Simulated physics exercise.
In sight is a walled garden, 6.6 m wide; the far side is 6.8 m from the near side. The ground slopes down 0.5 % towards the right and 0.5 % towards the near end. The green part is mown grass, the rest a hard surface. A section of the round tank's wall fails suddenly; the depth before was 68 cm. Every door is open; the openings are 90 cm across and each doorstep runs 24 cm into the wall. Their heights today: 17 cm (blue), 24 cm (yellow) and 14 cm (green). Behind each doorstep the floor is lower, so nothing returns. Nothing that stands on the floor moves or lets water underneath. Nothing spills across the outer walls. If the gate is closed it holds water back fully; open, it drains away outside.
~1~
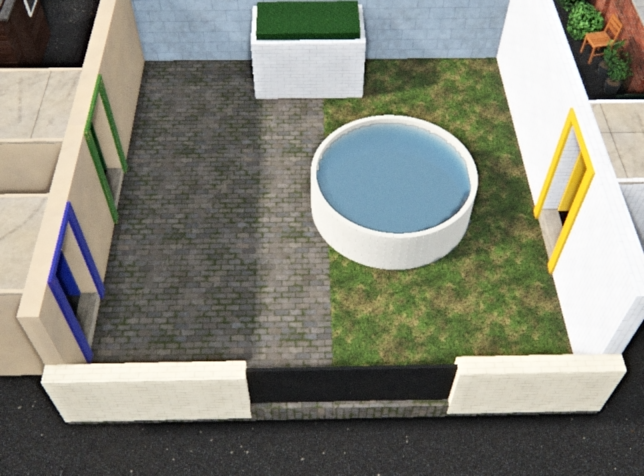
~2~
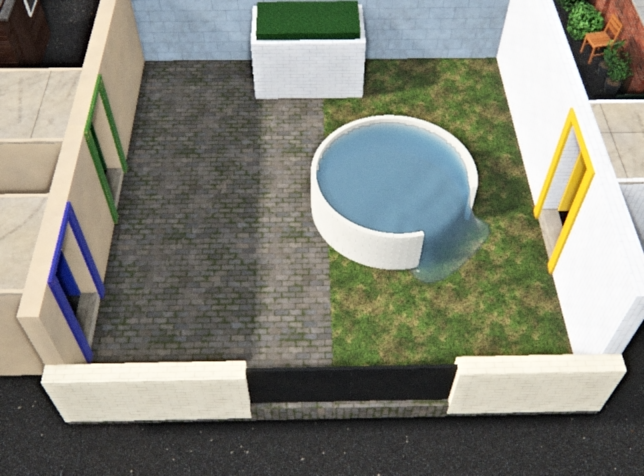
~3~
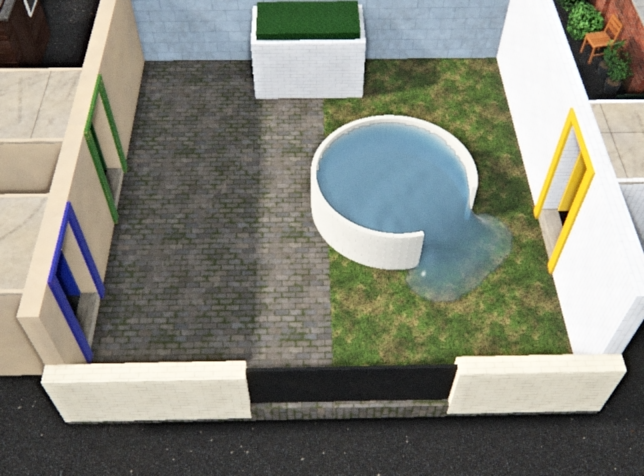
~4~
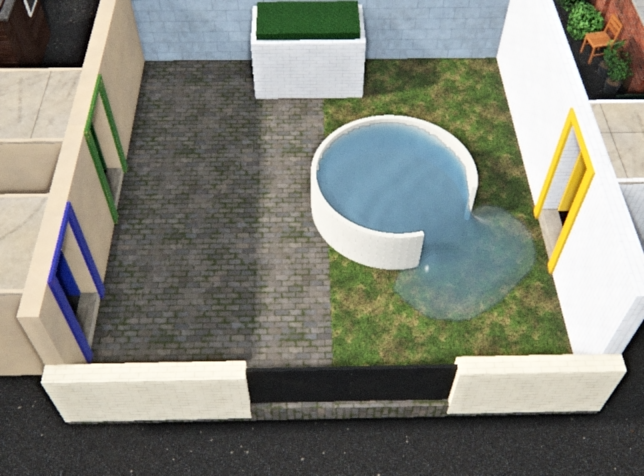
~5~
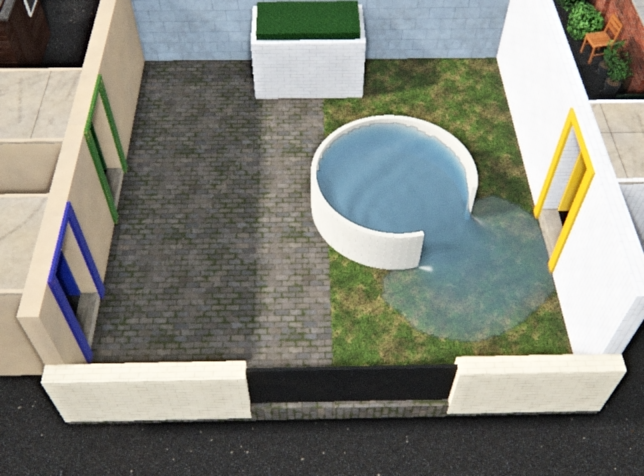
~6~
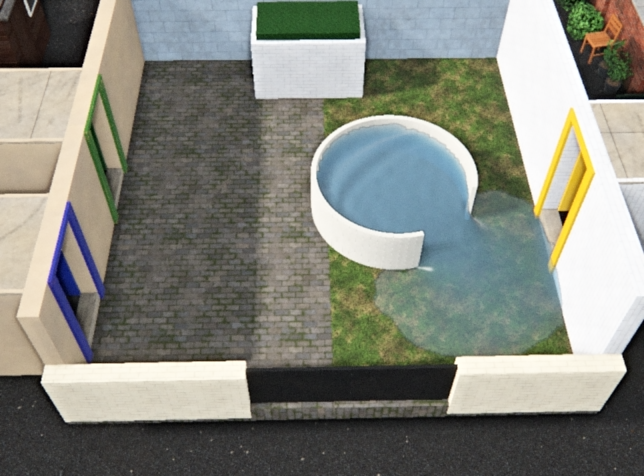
A walled garden, half dark paving on the left and half grass on the right, is seen from high above its near side by a still camera. A round white tank full of blue water stands on the grass, with blue and green doorways at left, a yellow one at right and a green-topped white block behind. The tank's near-right wall opens, and water pours out, spreading across the grass towards the right wall and near side.
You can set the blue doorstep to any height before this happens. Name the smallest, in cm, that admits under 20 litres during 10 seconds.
About 11 cm.
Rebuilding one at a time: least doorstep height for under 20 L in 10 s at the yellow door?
About 26 cm at yellow.
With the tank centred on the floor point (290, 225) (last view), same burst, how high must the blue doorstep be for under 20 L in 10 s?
About 6.0 cm.
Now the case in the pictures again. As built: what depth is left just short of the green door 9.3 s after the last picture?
Roughly 6.0 cm deep.
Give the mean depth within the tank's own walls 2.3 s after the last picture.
Some 29 cm.
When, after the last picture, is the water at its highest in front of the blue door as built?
Around 4.0 s.
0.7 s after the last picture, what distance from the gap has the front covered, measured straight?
Roughly 2.8 m.
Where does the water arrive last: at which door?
It is the green one.
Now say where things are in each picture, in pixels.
In the first frame, still water, 68 cm deep, in the round tank at (394, 176); the blue door at (77, 285) is dry.
In the second frame, the gap is at (451, 236), the front 0.3 m out at (485, 231); the back of the round tank holds 68 cm.
In the third frame, the gap is at (451, 238), the front 0.7 m out at (505, 253); the back of the round tank holds 68 cm.
In the fourth frame, the front is at (528, 265), 1.1 m from the gap at (451, 239); 2.2 m2 of floor is wet, 68 cm left at the back.
In the fifth frame, water pours out at (451, 239) and has run 1.6 m, to (550, 288); about 8 cm deep outside, 68 cm at the back.
In the sixth frame, water pours out at (451, 238) and has run 1.9 m, to (561, 317); about 8 cm deep outside, 64 cm at the back; the blue door at (77, 285), 5.3 m from the gap, is still 4.1 m from the nearest water.
Then, 0.7 s after the last picture water covers 15 % of the floor, deepest (55 cm) near (574, 386); it has not reached the blue door.
Then, 2.3 s after the last picture water covers 30 % of the floor, deepest (34 cm) near (561, 386); it has not reached the blue door.
Then, 9.3 s after the last picture water covers 100 % of the floor, deepest (12 cm) near (547, 386); 9 cm at the blue door, 0 litres in over its 17 cm doorstep.
At the blue door as built, the water peaked near 16 cm, 3.9 s after the last picture.
With a doorstep of 10 cm, 33 litres would have come in within the 10 s; with 13.5 cm, 4 litres. So under 20 litres takes about 11 cm.
